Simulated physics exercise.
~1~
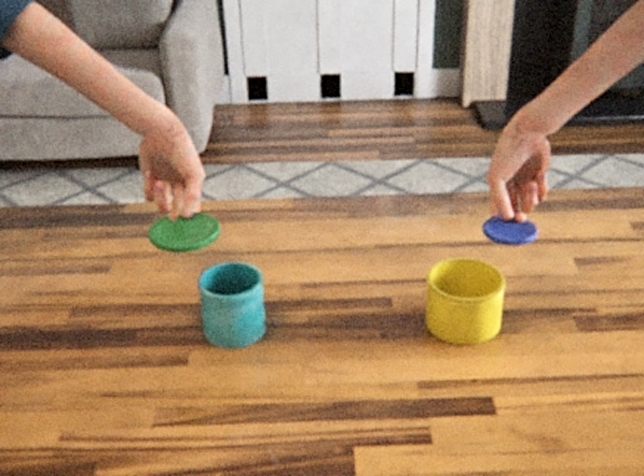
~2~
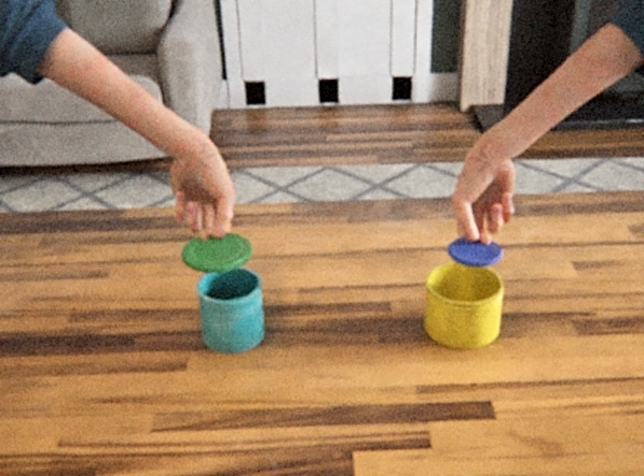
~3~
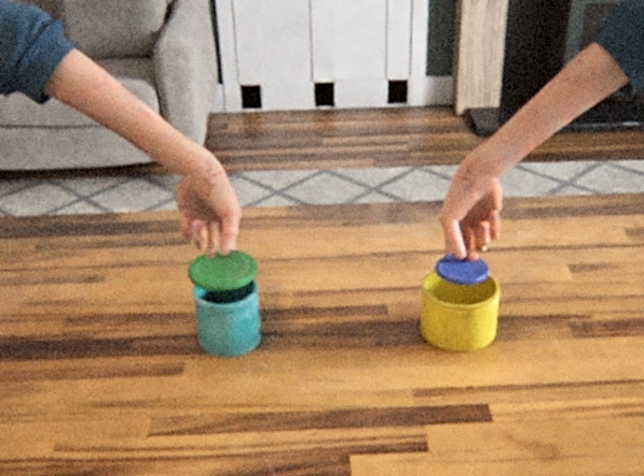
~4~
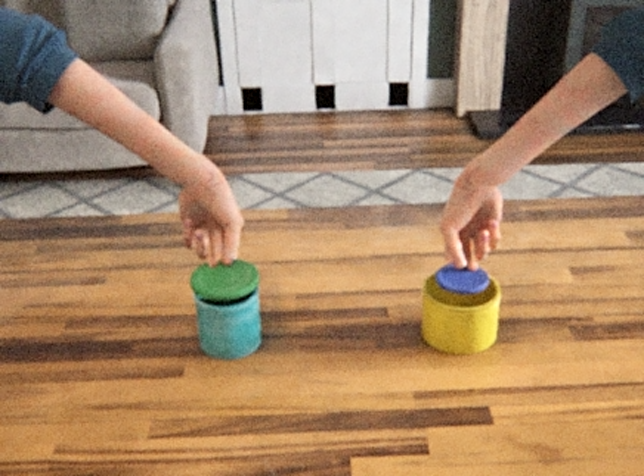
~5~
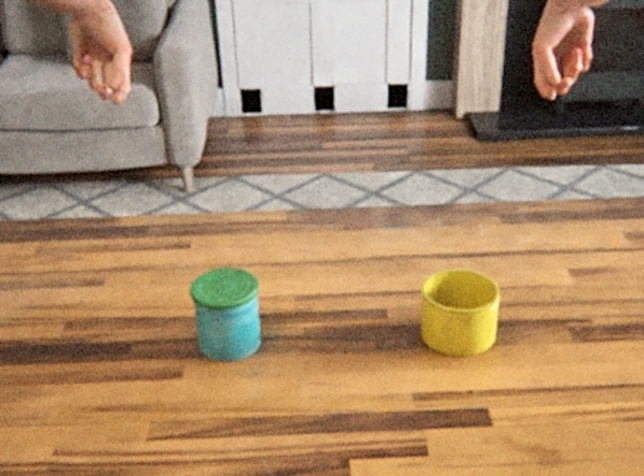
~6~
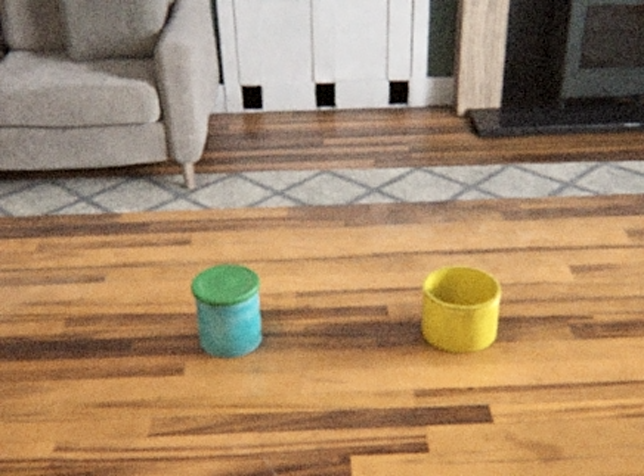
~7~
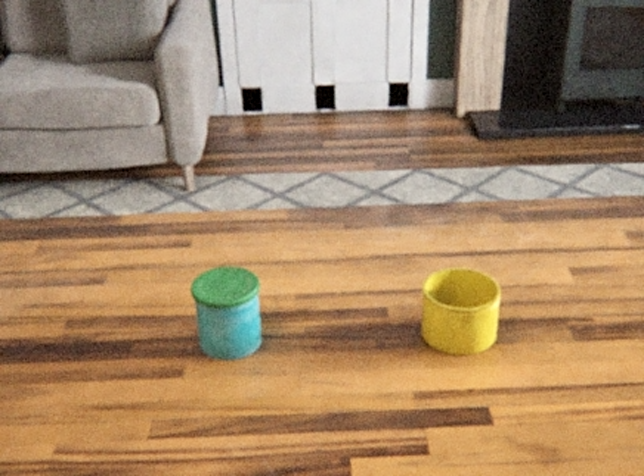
On a wooden tabletop in a living room, with a grey sofa and a patterned rug behind, a teal jar stands on the left and a yellow jar on the right. Two hands reach in from either side, one holding a green disc and the other a smaller blue disc. They move inward over the jars and lower the discs toward the openings. The hands then let go and draw back out of view. The green disc stays on the teal jar's rim as a lid, while the blue one drops inside the yellow jar, leaving it open.
